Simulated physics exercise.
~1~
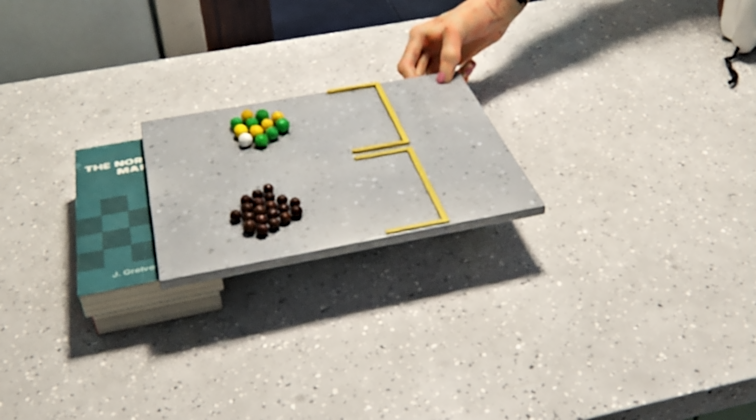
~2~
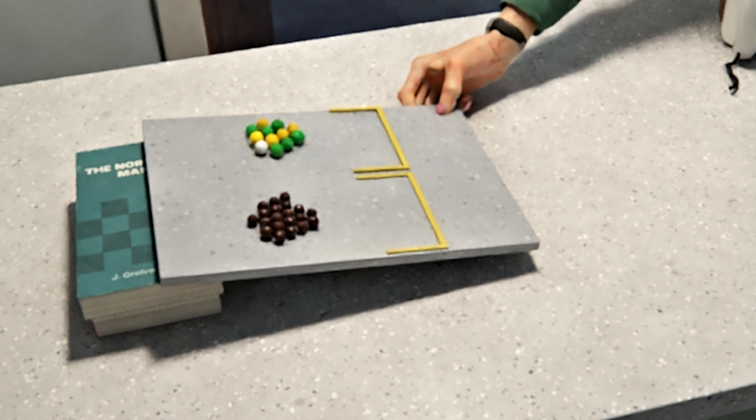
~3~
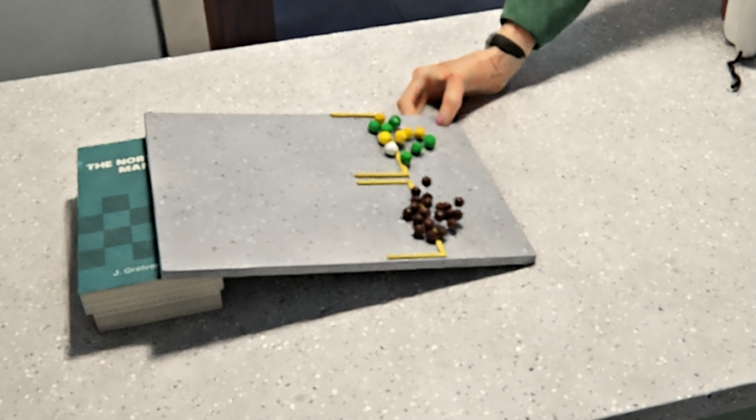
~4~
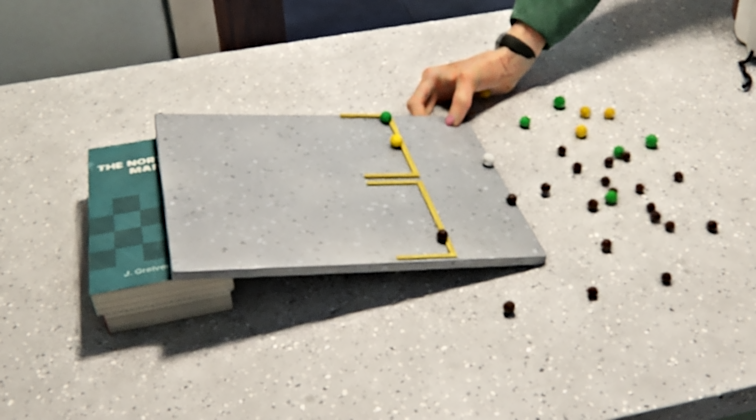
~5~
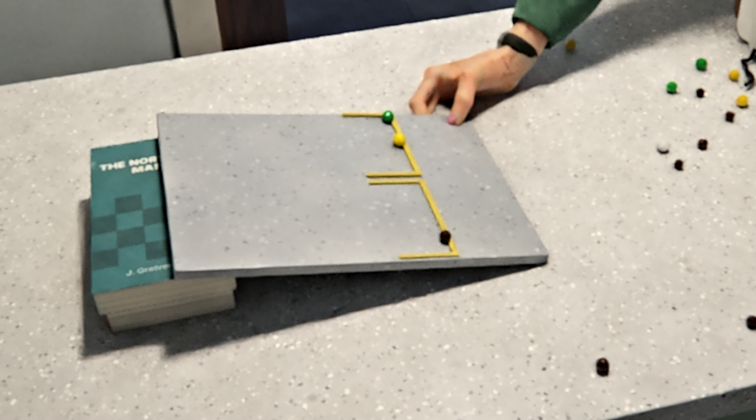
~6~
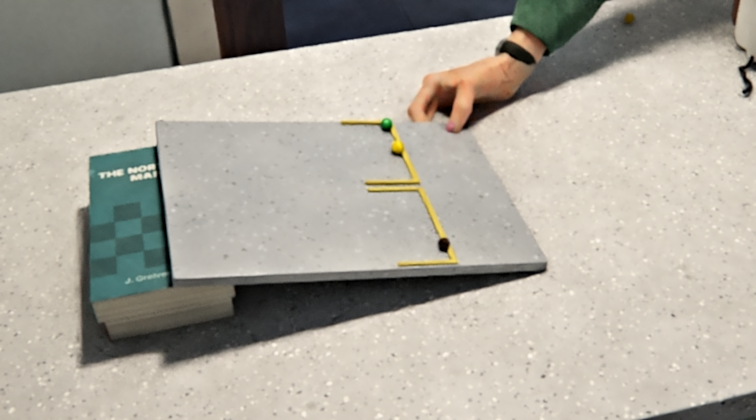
At the start, a grey board rests with its left end on a stack of books while a hand holds its right end, and two heaps of small balls, one green, yellow and white, the other dark brown, sit apart from yellow barriers. The hand lowers its end, and the board becomes a ramp. Both heaps slide and roll right, reaching the barriers and beginning to spill over. Most of the balls scatter across the speckled counter and roll away to the right. Finally, one green, one yellow and one brown ball remain at the barriers.
